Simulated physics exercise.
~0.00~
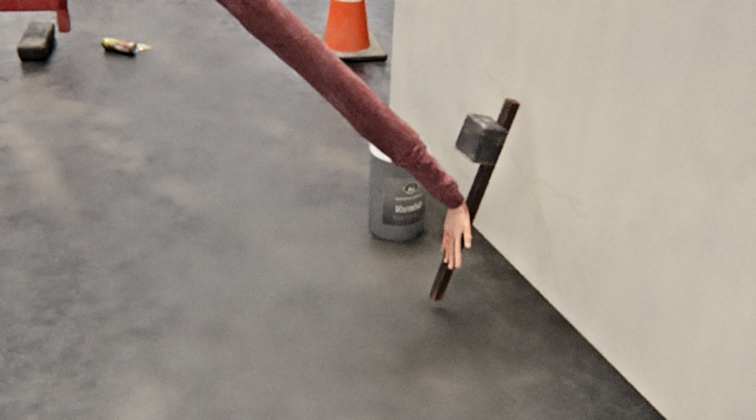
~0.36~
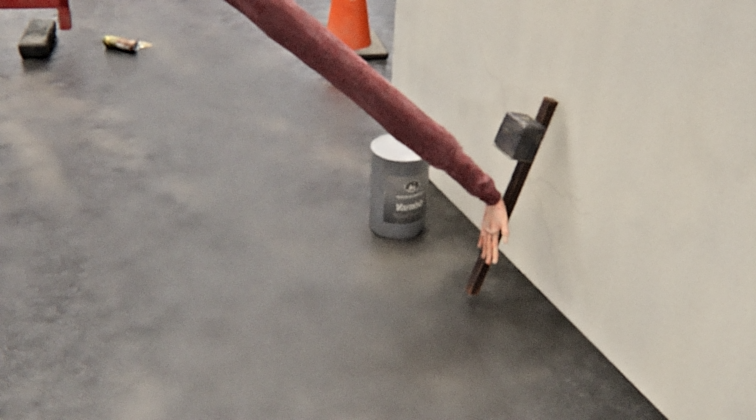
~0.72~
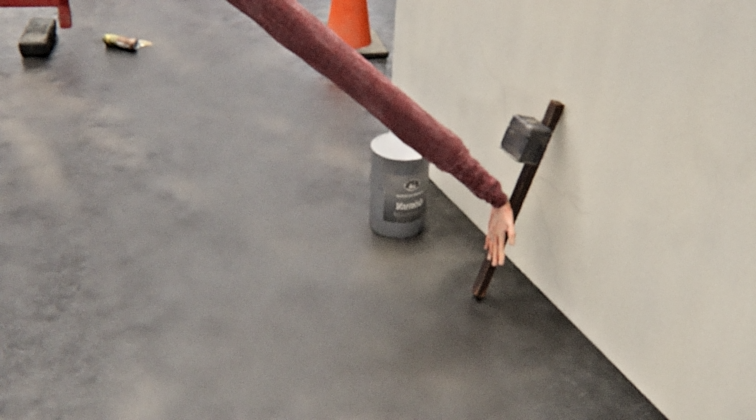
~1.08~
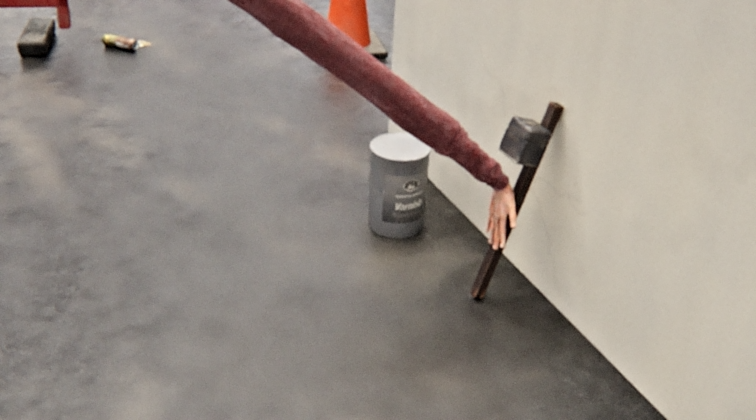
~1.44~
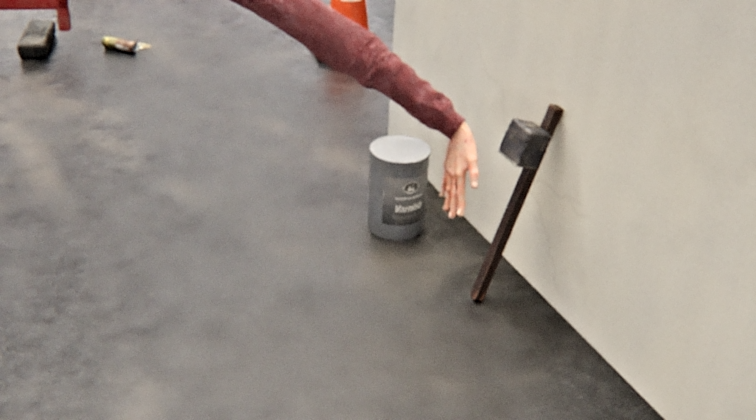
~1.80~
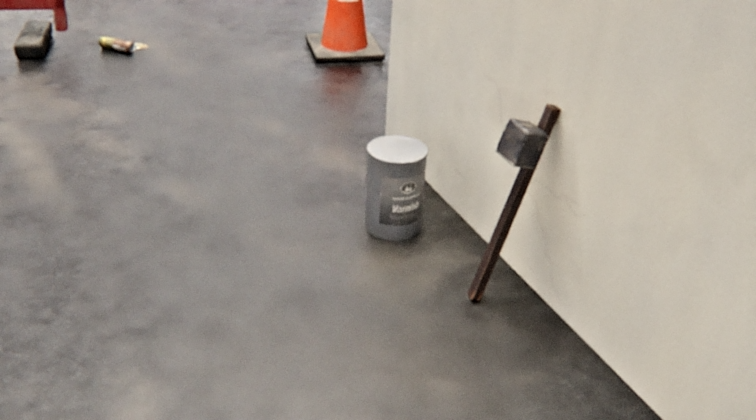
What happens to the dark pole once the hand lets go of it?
The pole stays up, still leaning against the pale wall after the hand has drawn away.
A dark pole with a grey block near its top was moved to the right by a hand in a red sleeve and leant against a pale wall. The hand let go and drew away, and the pole stayed leaning beside the unmoved grey pail.
